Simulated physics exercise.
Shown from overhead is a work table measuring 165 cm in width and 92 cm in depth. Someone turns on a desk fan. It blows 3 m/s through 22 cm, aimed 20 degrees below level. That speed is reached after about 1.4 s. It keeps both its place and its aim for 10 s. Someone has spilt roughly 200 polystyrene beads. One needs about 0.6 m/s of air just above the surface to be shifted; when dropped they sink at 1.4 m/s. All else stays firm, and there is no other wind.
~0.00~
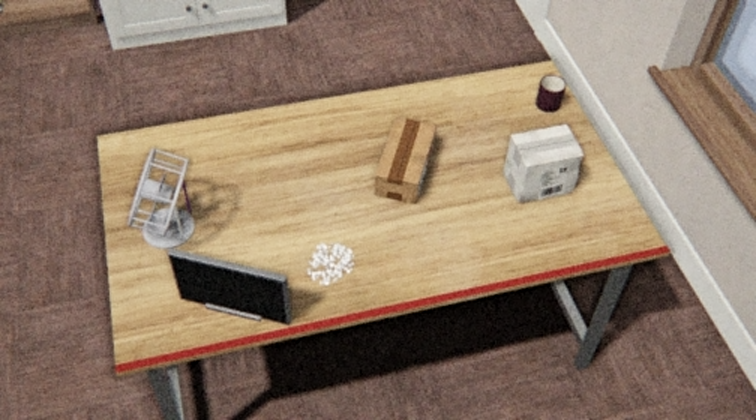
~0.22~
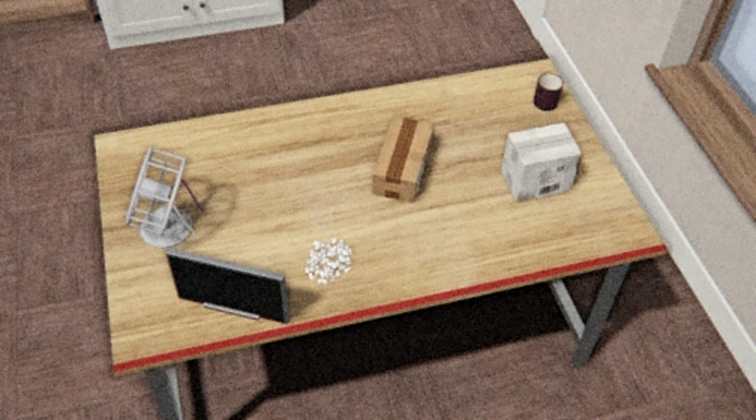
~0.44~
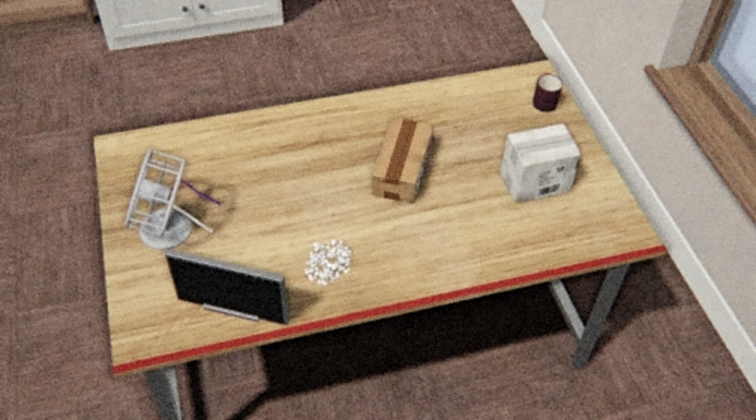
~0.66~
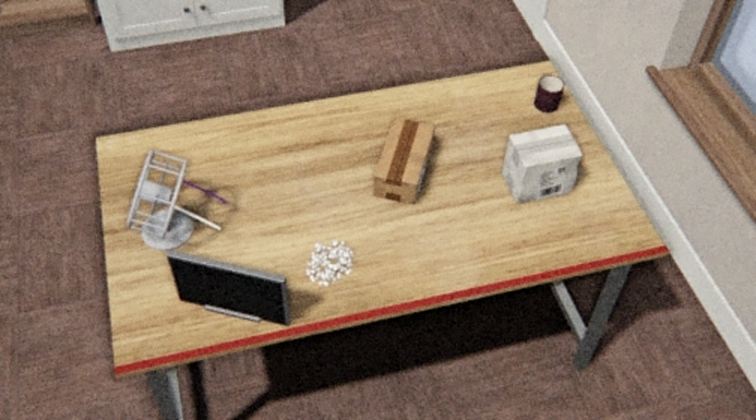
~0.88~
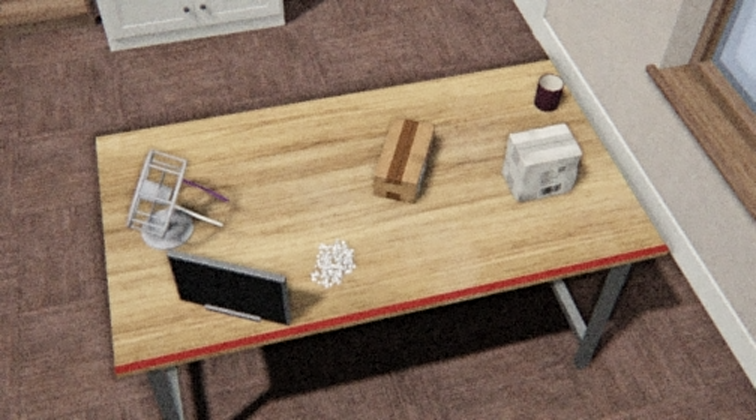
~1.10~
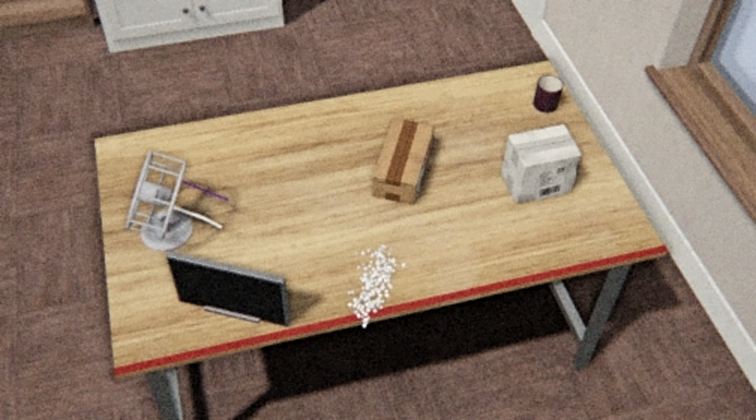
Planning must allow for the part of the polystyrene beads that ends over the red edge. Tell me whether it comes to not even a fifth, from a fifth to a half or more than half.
My bet is that over five tenths will be past that edge.
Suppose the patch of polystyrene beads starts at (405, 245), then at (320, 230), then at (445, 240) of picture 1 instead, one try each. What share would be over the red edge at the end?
Results, one try each: 60 %, 40 %, 40 %.
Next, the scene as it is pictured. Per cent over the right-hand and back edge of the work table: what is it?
I'd say near 0 percent right-hand and close to 0 percent back.
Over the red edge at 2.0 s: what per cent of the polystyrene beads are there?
Some 100 per cent.
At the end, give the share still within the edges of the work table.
About 0 percent of them remain.
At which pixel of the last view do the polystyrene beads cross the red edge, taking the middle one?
I'd say roughly (421, 307).
After 2.0 s, 100 % are over the red edge; 100 % have settled or left.
After 3.2 s, 100 % are over the red edge; 100 % have settled or left.
After 5.5 s, 100 % are over the red edge; 100 % have settled or left.
After 10.0 s, at the end, 100 % are over the red edge.
